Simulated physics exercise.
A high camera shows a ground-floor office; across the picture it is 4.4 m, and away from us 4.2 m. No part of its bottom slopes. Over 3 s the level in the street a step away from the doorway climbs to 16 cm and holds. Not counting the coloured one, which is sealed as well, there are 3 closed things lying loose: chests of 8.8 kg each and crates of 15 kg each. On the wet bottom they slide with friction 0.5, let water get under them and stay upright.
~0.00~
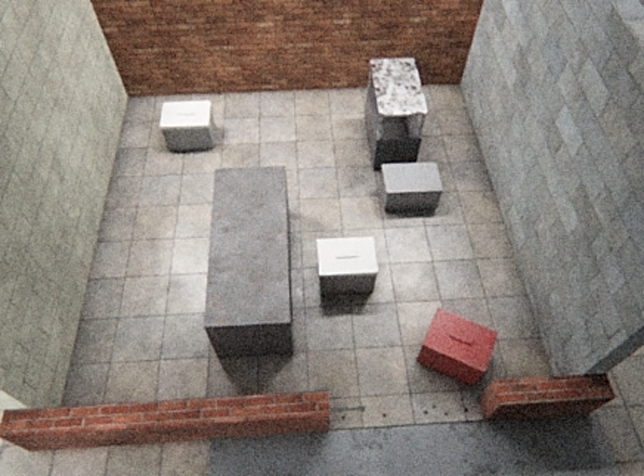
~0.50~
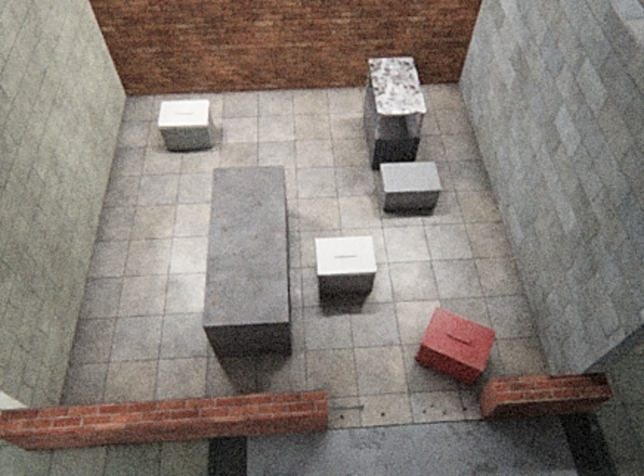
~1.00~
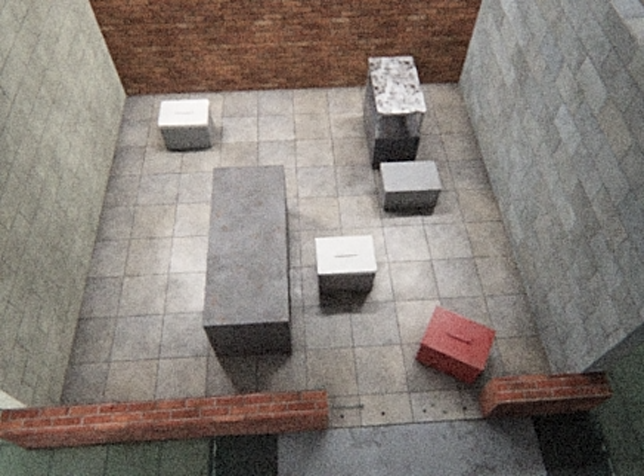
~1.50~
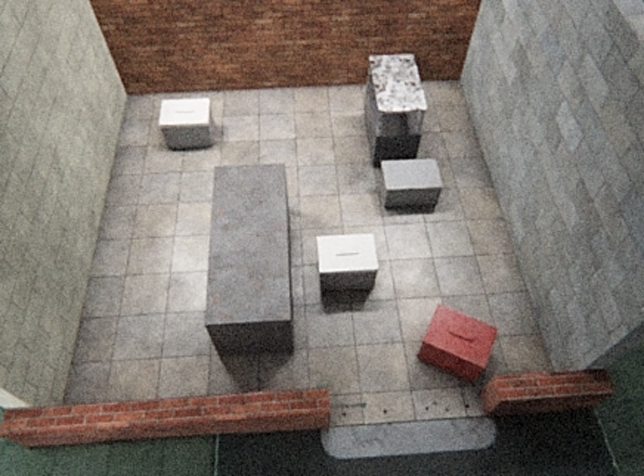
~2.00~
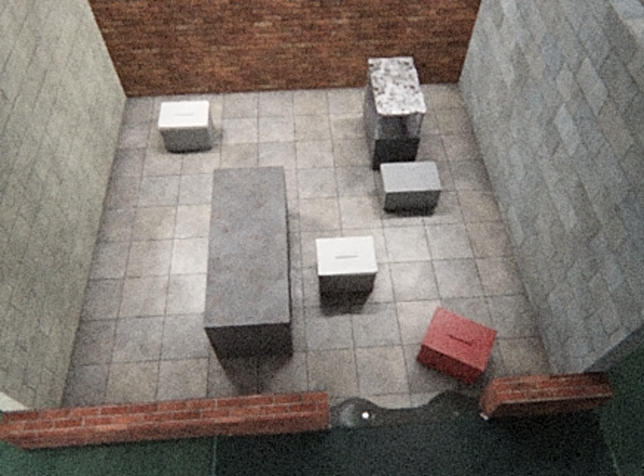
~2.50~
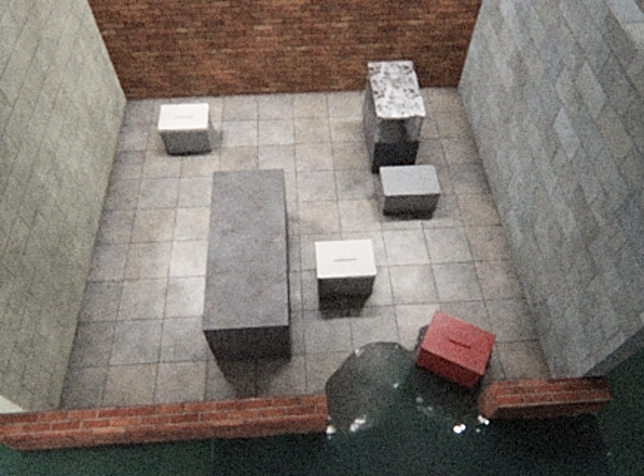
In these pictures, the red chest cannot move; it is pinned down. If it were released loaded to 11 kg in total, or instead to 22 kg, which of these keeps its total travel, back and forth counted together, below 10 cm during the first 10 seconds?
Neither one does.
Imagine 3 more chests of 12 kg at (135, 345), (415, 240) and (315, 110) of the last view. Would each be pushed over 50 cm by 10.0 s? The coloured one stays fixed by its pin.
In turn: Within it, within it, beyond it.
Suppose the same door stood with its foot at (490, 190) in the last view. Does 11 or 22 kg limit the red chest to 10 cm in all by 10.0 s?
With that change, the big one is needed.
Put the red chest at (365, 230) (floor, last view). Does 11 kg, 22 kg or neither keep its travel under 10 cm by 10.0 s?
Neither is enough.
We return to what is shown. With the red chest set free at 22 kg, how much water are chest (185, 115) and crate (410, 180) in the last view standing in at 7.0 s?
First roughly 1 cm, second roughly 5 cm.
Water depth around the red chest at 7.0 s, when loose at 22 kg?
About 5 cm.
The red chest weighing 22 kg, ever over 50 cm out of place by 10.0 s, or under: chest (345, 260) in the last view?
That one is beyond half a metre, as it turns out.
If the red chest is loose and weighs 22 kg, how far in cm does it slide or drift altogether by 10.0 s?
The total path comes to around 30 cm.
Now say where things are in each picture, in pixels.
The first picture shows the red chest at (460, 339), on the bottom; 0.0 m2 under water; 0 of 4 have shifted.
The second picture shows the red chest at (459, 338), on the bottom; 0.0 m2 under water; 0 of 4 have shifted.
The third picture shows the red chest at (459, 337) rests on the ground; water covers 0.0 m2; 0 of 4 have shifted.
The fourth picture shows the red chest at (461, 335) rests on the ground; water covers 0.0 m2; 0 of 4 have shifted.
The fifth picture shows the red chest at (460, 338) rests on the ground; 0.0 m2 under water; 0 of 4 have shifted.
The sixth picture shows the red chest at (459, 341) rests on the ground; water covers 0.5 m2; 0 of 4 have shifted.
After 3.5 s the red chest would be 19 cm from its start with 11 kg and 1 cm from its start with 22 kg; 5 cm of water round it then.
After 4.5 s the red chest would be 72 cm from its start with 11 kg and 24 cm from its start with 22 kg; 5 cm of water round it then.
After 7.0 s the red chest would be 97 cm from its start with 11 kg and 28 cm from its start with 22 kg; 5 cm of water round it then.
After 10.0 s the red chest would be 58 cm from its start with 11 kg and 31 cm from its start with 22 kg; 6 cm of water round it then.
